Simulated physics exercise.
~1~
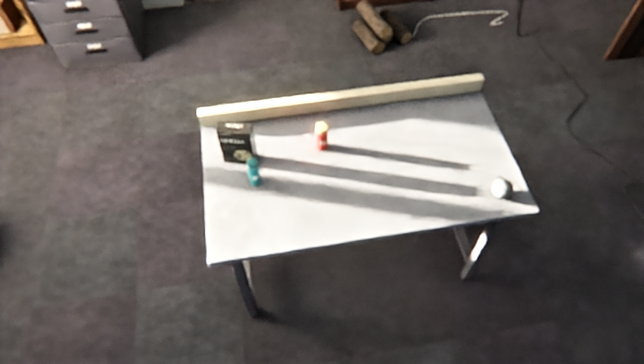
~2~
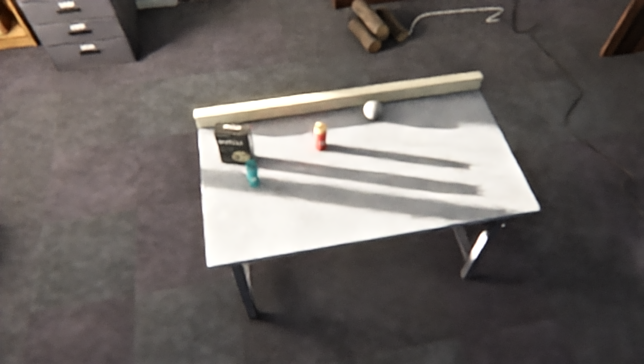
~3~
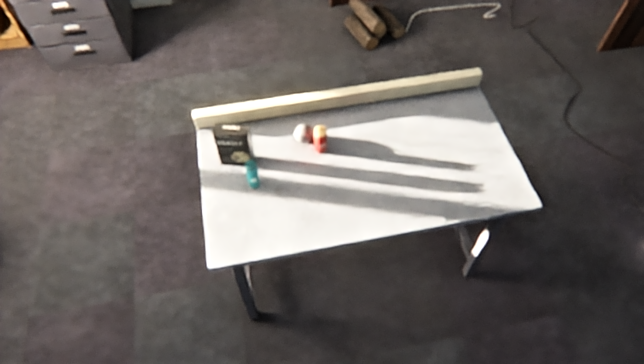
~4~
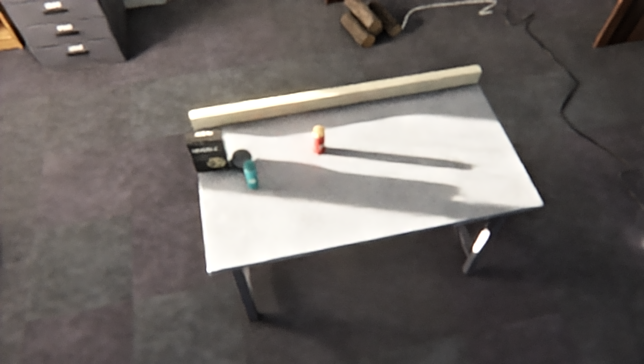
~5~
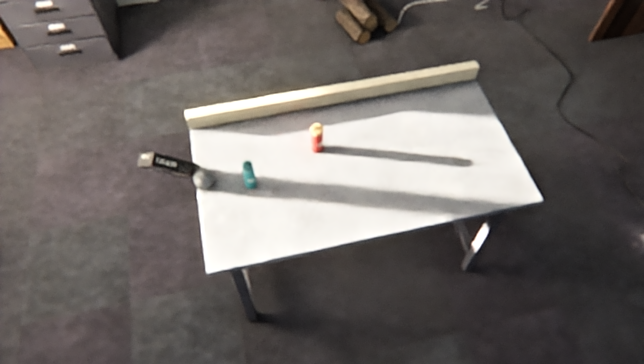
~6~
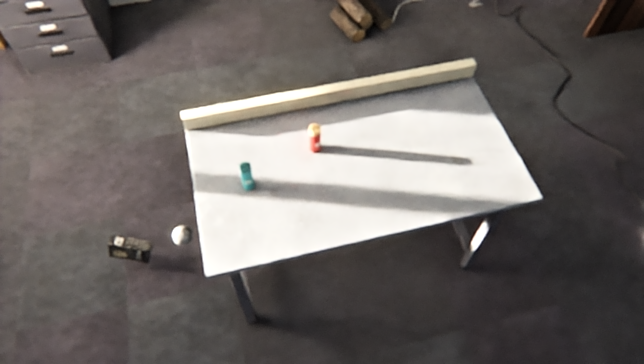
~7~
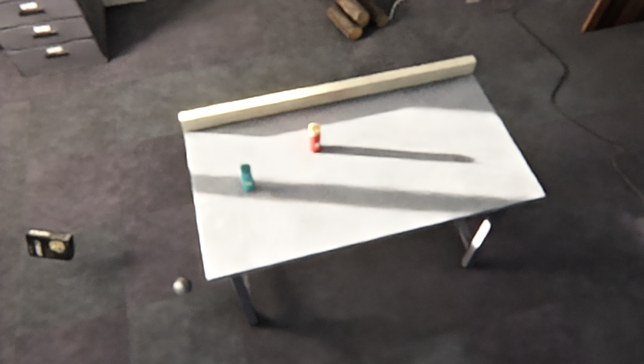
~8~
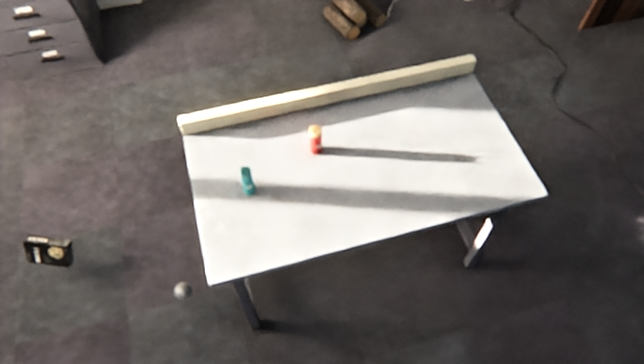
On a white table in a dark-floored room, a small turquoise shaker, a red shaker and an upright black packet stand while a grey ball sits near the right end. The ball travels to the raised strip along the far edge, then comes back off it toward the left, passing close behind the red shaker. It runs into the black packet near the left edge and pushes it outward. The packet tips over the side, and the ball follows it down. Both end on the floor left of the table, while the two shakers remain standing on top.
